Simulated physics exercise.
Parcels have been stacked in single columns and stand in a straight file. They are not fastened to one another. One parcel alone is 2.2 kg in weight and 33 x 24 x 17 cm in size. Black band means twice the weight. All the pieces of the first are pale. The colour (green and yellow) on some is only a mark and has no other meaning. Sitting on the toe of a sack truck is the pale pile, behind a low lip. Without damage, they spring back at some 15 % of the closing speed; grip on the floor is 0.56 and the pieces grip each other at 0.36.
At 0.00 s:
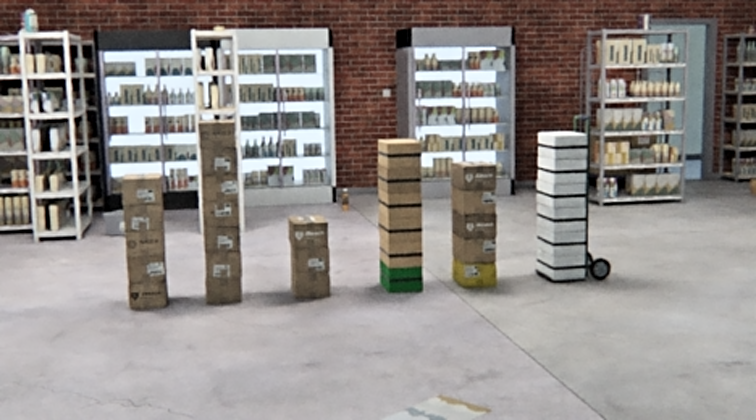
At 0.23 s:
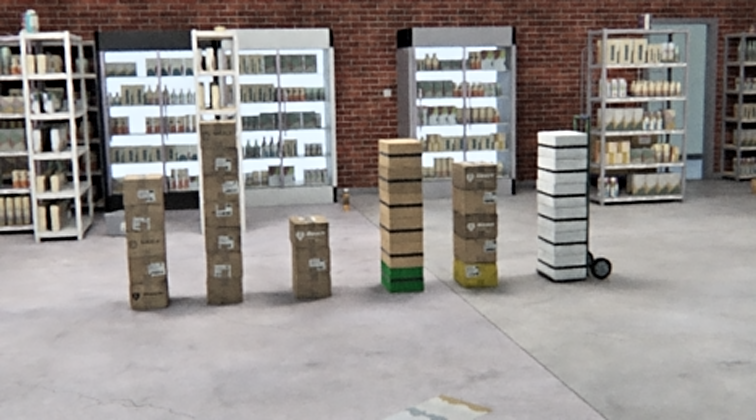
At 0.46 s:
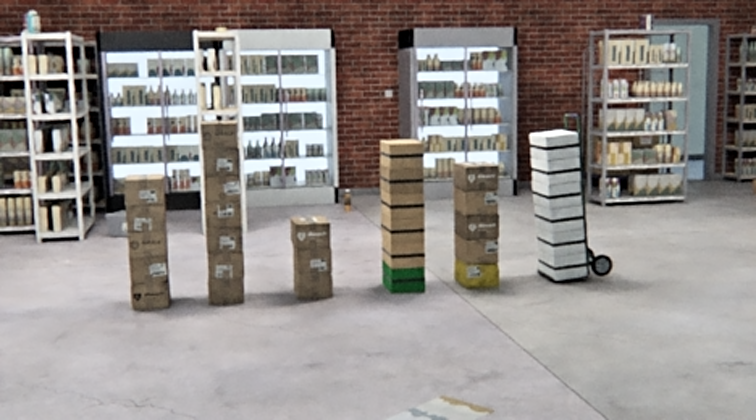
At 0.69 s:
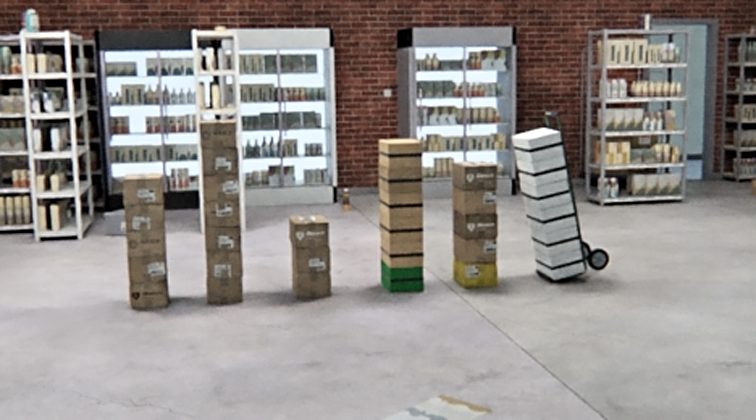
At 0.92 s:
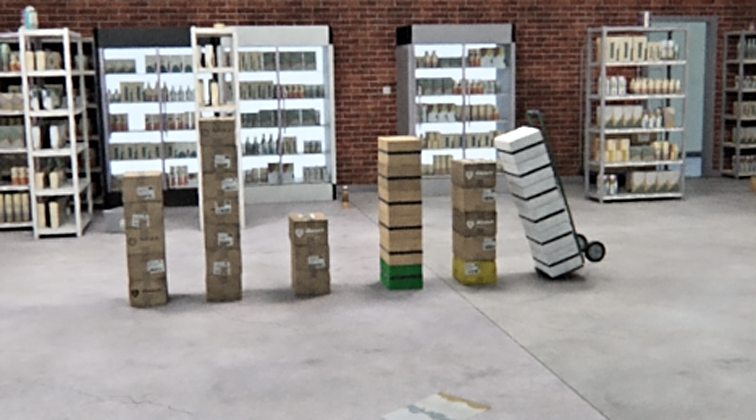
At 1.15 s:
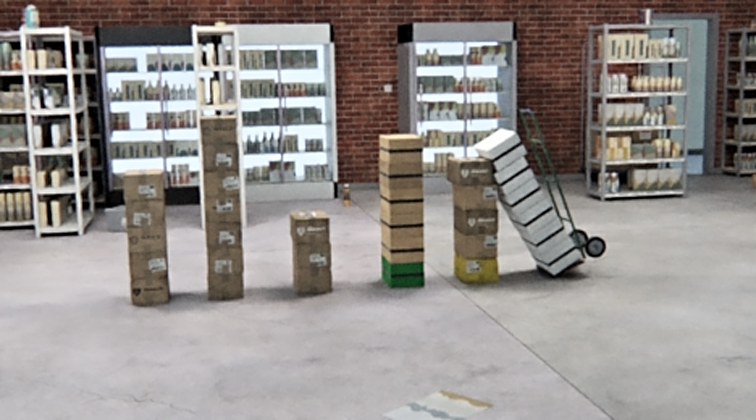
The pale stack on a sack truck at the right of a row of parcel columns stands upright at first, then leans left as the truck tilts. The lean steepens steadily until the stack slants further than the frame behind it, its top parting from the truck, while the brown columns stay put.
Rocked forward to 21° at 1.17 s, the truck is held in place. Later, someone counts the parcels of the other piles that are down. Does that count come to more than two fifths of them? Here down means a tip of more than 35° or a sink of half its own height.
Yes.
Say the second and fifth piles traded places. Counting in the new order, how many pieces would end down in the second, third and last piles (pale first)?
Down per pile: Second 6, third 5, last 4.
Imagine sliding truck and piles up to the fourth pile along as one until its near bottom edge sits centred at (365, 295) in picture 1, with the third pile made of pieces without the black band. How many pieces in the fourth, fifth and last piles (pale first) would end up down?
Pile by pile that makes fourth 2, fifth 0, last 0.
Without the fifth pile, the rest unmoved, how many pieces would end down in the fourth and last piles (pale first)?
Down count - fourth 2, last 0.
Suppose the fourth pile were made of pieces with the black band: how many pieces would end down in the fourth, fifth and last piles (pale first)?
Down per pile - fourth: 0, fifth: 5, last: 4.
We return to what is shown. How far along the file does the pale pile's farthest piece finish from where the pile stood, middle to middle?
I'd put it at close to 100 cm.
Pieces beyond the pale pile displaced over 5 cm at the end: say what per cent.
The shifted ones make up 90 per cent.
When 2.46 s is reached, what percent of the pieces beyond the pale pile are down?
40 per cent.
Around 1.64 s, 6 of the pale pile down; none of the 26 other parcels down, 9 disturbed; yellow parcel tipped 20°.
Around 2.46 s, 6 of the pale pile down; 10 of the 26 other parcels down; green parcel tipped 41°.
Around 3.82 s, 6 of the pale pile down; 23 of the 26 other parcels down; green parcel tipped 41°.
Finally (5.0 s), 6 of the pale pile down; 23 of the 26 other parcels down; green parcel tipped 41°; yellow parcel unmoved. That is 88 per cent. Seen by the last camera, middles, green parcel near (390, 263), yellow parcel near (475, 266).
